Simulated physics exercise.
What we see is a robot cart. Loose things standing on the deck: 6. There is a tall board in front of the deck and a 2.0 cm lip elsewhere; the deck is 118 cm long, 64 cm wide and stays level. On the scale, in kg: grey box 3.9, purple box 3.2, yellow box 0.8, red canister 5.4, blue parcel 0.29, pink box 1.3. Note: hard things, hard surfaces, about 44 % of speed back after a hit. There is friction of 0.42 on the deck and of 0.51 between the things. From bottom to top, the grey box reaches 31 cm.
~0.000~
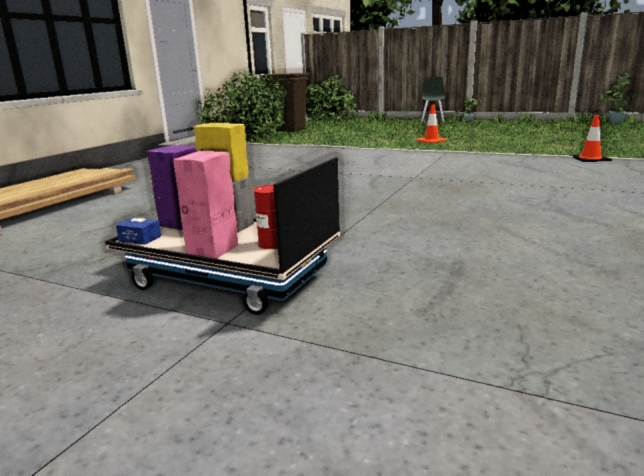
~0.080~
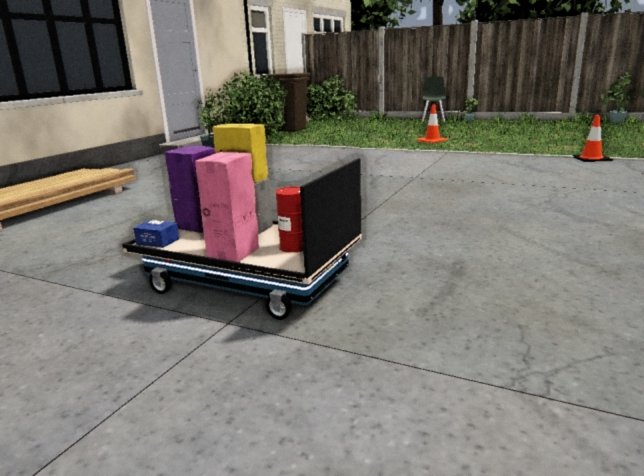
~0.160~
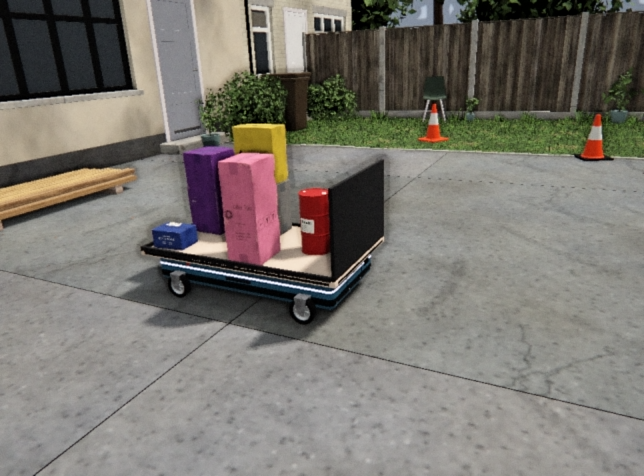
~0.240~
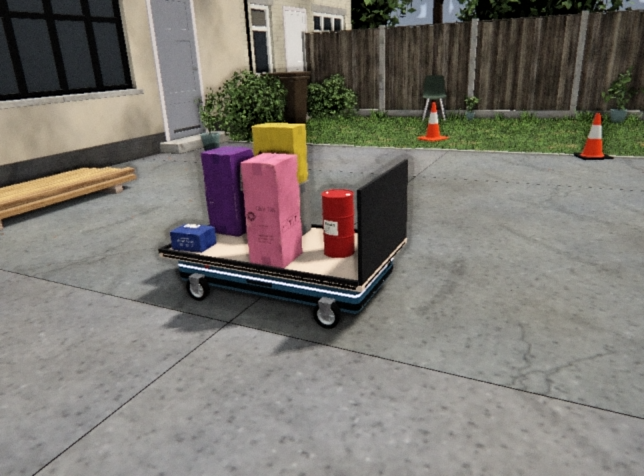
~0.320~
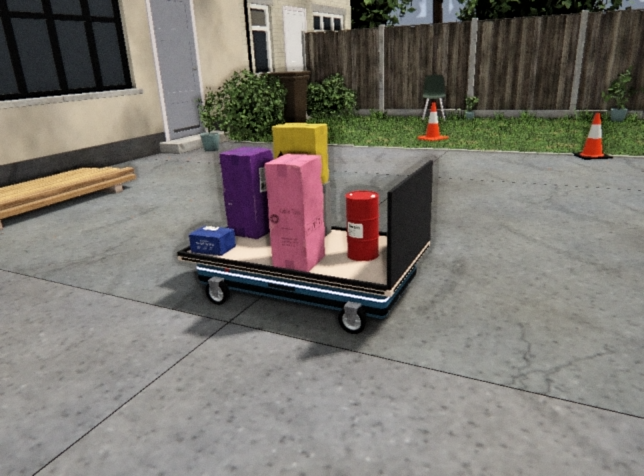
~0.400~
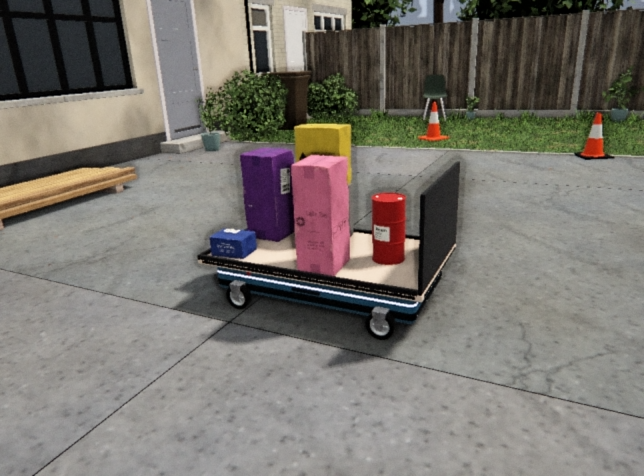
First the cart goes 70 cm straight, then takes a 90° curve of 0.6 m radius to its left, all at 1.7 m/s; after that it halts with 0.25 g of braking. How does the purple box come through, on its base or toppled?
It will remain stable.
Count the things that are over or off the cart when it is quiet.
Count: 3.
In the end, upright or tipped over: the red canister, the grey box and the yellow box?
Here's how it ends: The red canister comes down, the grey box never goes down, and the yellow box comes down.
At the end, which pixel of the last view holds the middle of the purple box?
Close to (435, 161).
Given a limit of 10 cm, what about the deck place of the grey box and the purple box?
Grey box: Is displaced. Purple box: Remains in place.
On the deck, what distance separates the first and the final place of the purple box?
Roughly 0 centimetres.
Around 0.80 s, cart 136 cm along, turned 49°; red canister and pink box now off the cart; yellow box shifted 23 cm; grey box shifted 19 cm.
Around 1.20 s, cart 204 cm along, turned 90°; yellow box now off the cart; grey box shifted 33 cm; blue parcel shifted 5 cm.
Finally (2.3 s), off the cart and tipped over, yellow box, red canister and pink box; not toppled but over 10 cm from the start, grey box; the other 2 still in place (within 10 cm). In the last view, purple box near (435, 161).
